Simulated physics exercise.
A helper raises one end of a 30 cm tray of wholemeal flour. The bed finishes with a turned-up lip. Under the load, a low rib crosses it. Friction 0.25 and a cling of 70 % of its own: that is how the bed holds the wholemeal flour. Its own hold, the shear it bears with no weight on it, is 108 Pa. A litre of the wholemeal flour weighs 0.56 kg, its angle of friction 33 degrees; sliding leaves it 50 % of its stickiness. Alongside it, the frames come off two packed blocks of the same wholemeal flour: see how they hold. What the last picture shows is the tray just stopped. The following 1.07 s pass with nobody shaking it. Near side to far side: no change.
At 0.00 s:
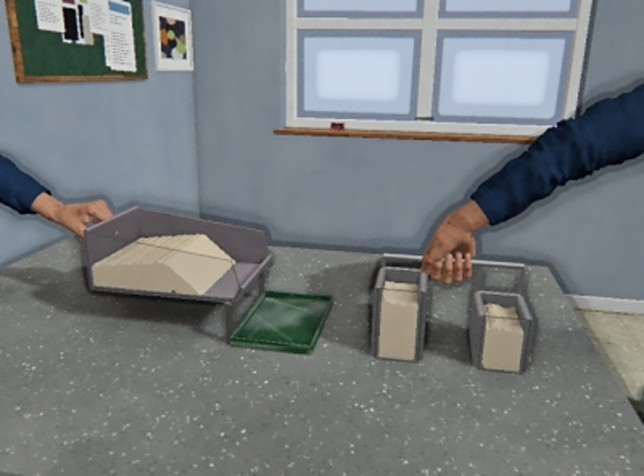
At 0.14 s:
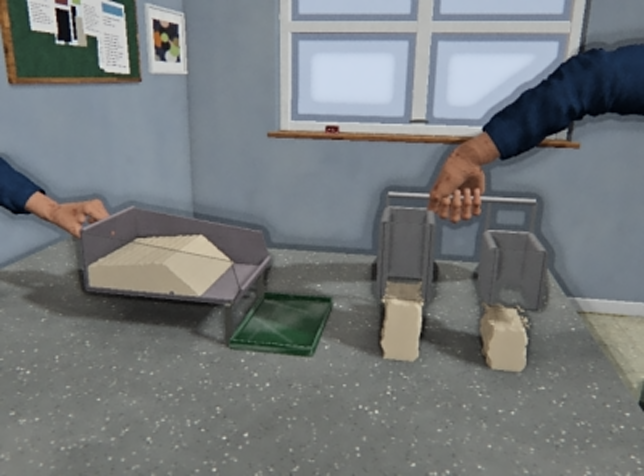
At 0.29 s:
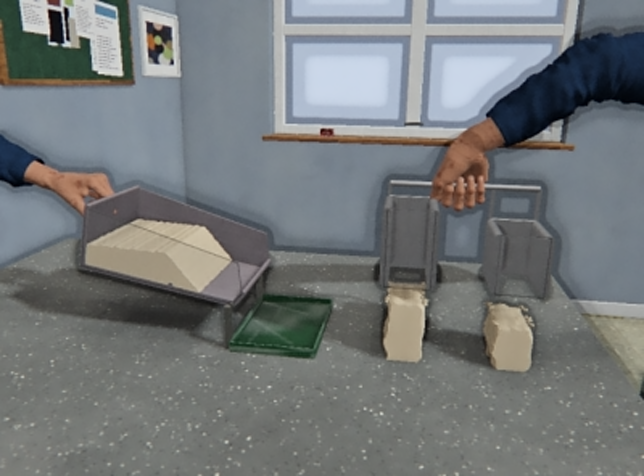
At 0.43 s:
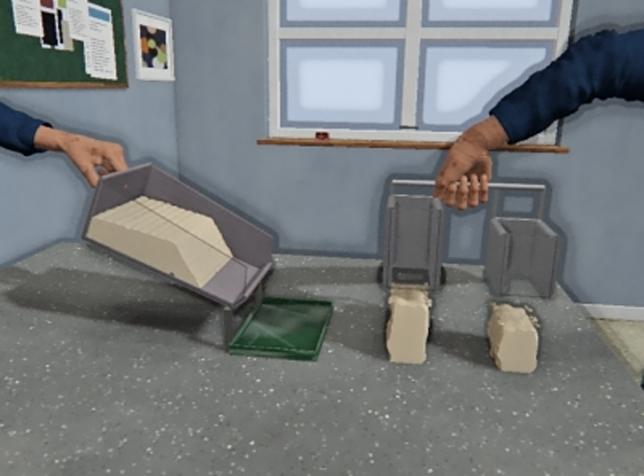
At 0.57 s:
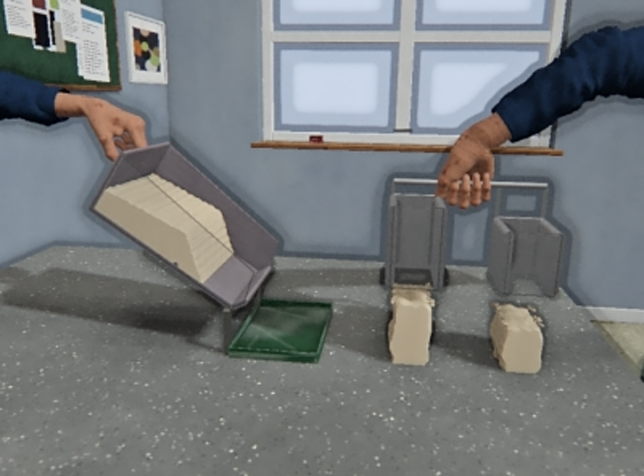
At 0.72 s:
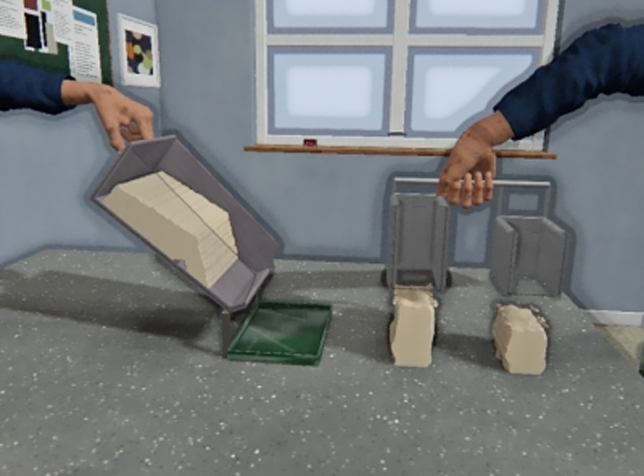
A hand on the right lifted two joined grey holders off two pale blocks, and then another hand steadily raised the left end of a grey tray of pale flour into a steep slant.
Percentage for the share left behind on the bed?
Near 96 %.
By 0.83 s, the tilt is 39 degrees and 100 % is on the bed.
By 0.96 s, the tilt is 39 degrees and 100 % is on the bed.
By 1.09 s, the tilt is 39 degrees and 98 % is on the bed.
By 1.22 s, the tilt is 39 degrees and 97 % is on the bed.
By 1.75 s, at the end, the tilt is 39 degrees and 96 % is on the bed.
